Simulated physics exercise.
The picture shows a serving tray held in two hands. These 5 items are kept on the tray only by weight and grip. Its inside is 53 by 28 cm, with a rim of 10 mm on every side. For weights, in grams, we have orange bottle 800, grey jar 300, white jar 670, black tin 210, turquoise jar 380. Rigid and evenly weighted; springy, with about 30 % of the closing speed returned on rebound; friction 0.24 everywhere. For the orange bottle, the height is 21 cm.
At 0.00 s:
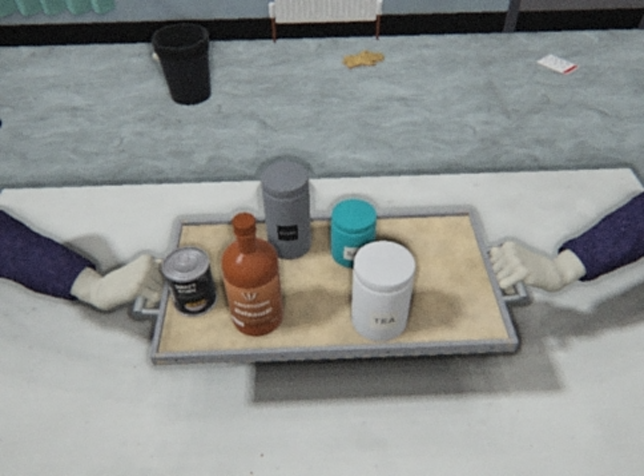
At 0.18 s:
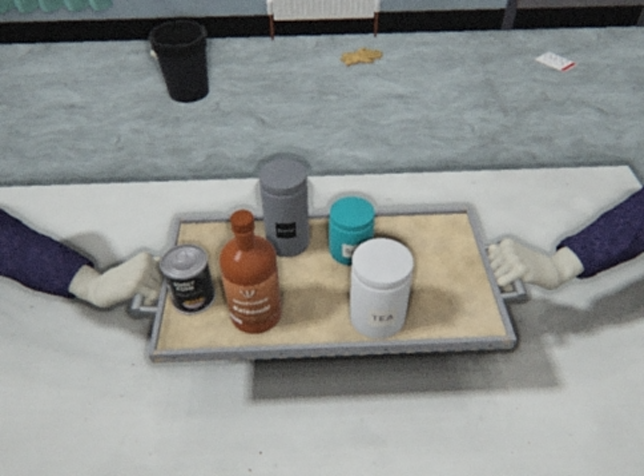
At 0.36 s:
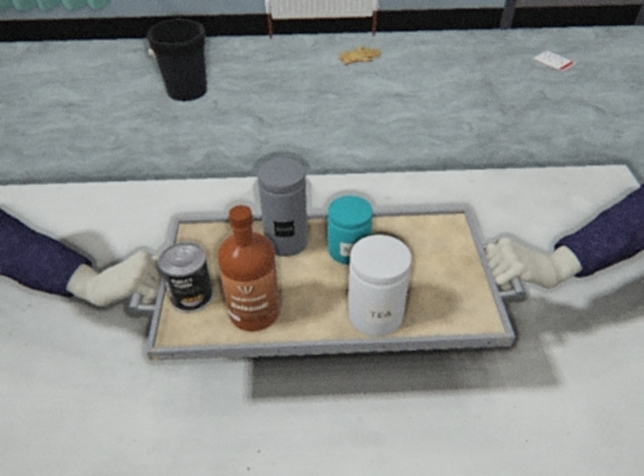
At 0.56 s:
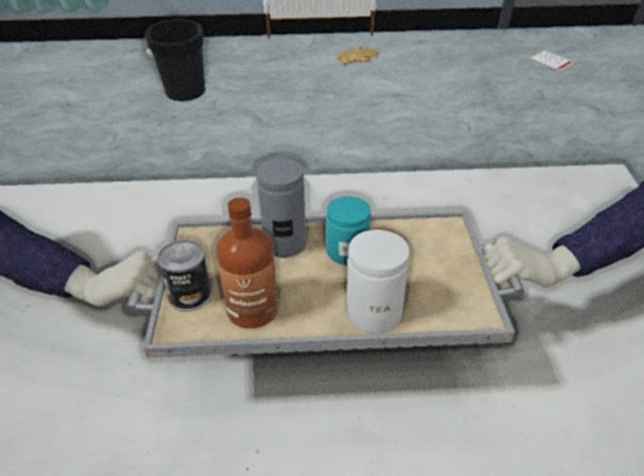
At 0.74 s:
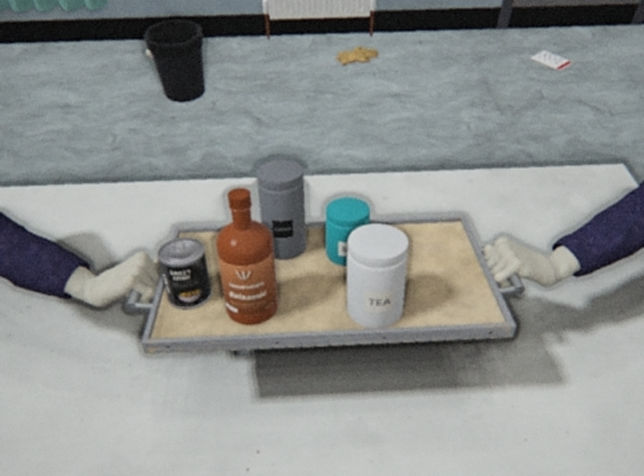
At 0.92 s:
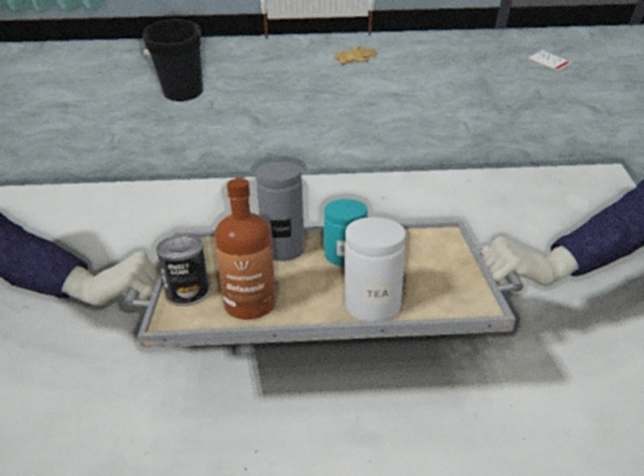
Two hands holding a tray of five containers level above a white surface, then gradually tilting its far edge down.
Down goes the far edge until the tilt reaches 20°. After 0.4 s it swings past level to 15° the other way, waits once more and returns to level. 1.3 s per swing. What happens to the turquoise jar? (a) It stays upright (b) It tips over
a, it stays upright.
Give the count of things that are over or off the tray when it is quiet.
2.
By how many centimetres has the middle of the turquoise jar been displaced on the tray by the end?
It ends up around 8 cm from its start.
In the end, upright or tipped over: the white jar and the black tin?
In the last frame the white jar remains up and the black tin remains up.
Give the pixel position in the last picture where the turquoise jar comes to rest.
At roughly (344, 267).
After 1.42 s, tilt 20°, far edge down; turquoise jar slid 5 cm near (343, 224); orange bottle slid 10 cm; white jar slid 10 cm.
After 1.92 s, tilt 19°, far edge down; orange bottle and grey jar now off the tray; turquoise jar slid 5 cm near (337, 223); white jar tipped 10° from how it sat.
After 2.62 s, tilt 5°, near edge down; turquoise jar slid 5 cm near (338, 210); white jar slid 19 cm; black tin slid 14 cm.
After 3.82 s, tilt 13°, near edge down; turquoise jar slid 5 cm near (343, 254); white jar slid 8 cm; black tin slid 3 cm.
At rest (5.2 s), off the tray and tipped over, orange bottle and grey jar; not toppled but over 5 cm from the start, white jar and turquoise jar; black tin in place, give or take 5 cm. Seen from the same camera at the end, turquoise jar near (344, 267).
